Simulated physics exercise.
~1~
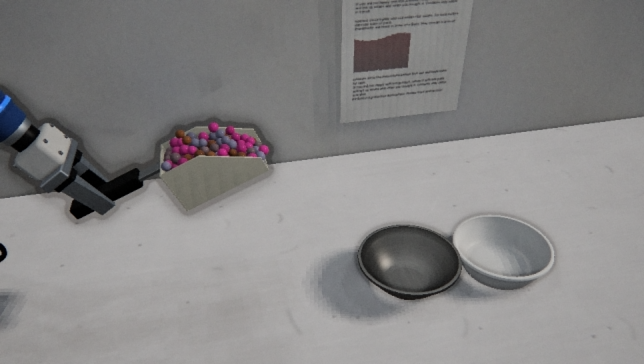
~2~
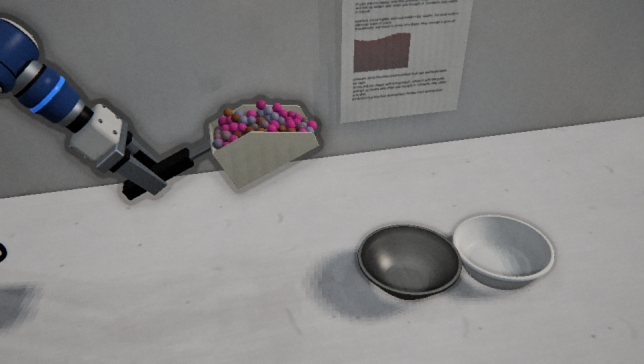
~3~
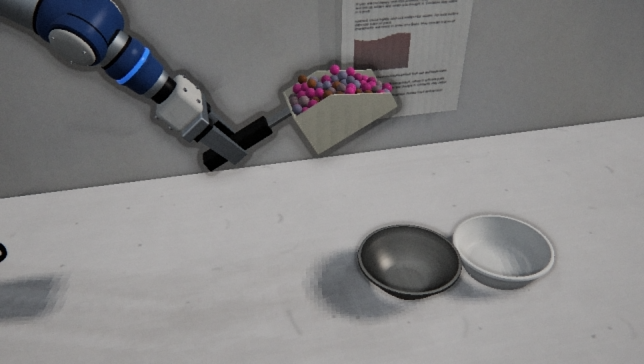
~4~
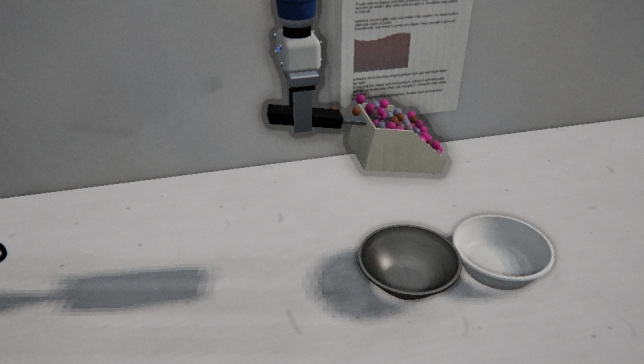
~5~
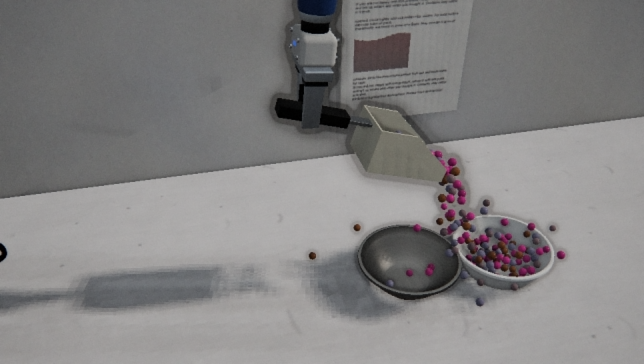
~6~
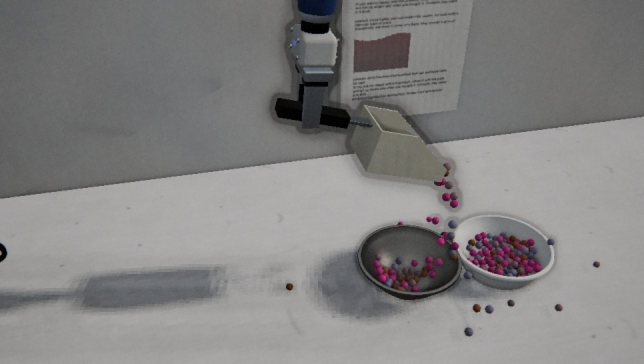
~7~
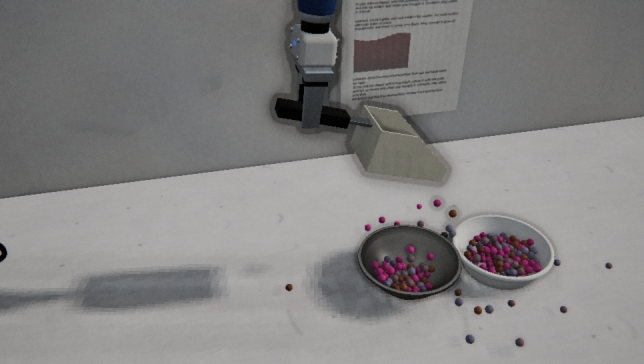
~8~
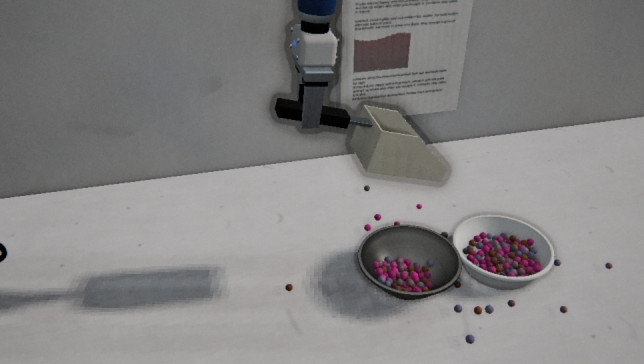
On a white table against a grey wall, a robot arm carries a scoop of small colourful balls to the right, then tips it, pouring them into a dark bowl and a neighbouring white bowl; both end up holding balls, with some scattered around them.
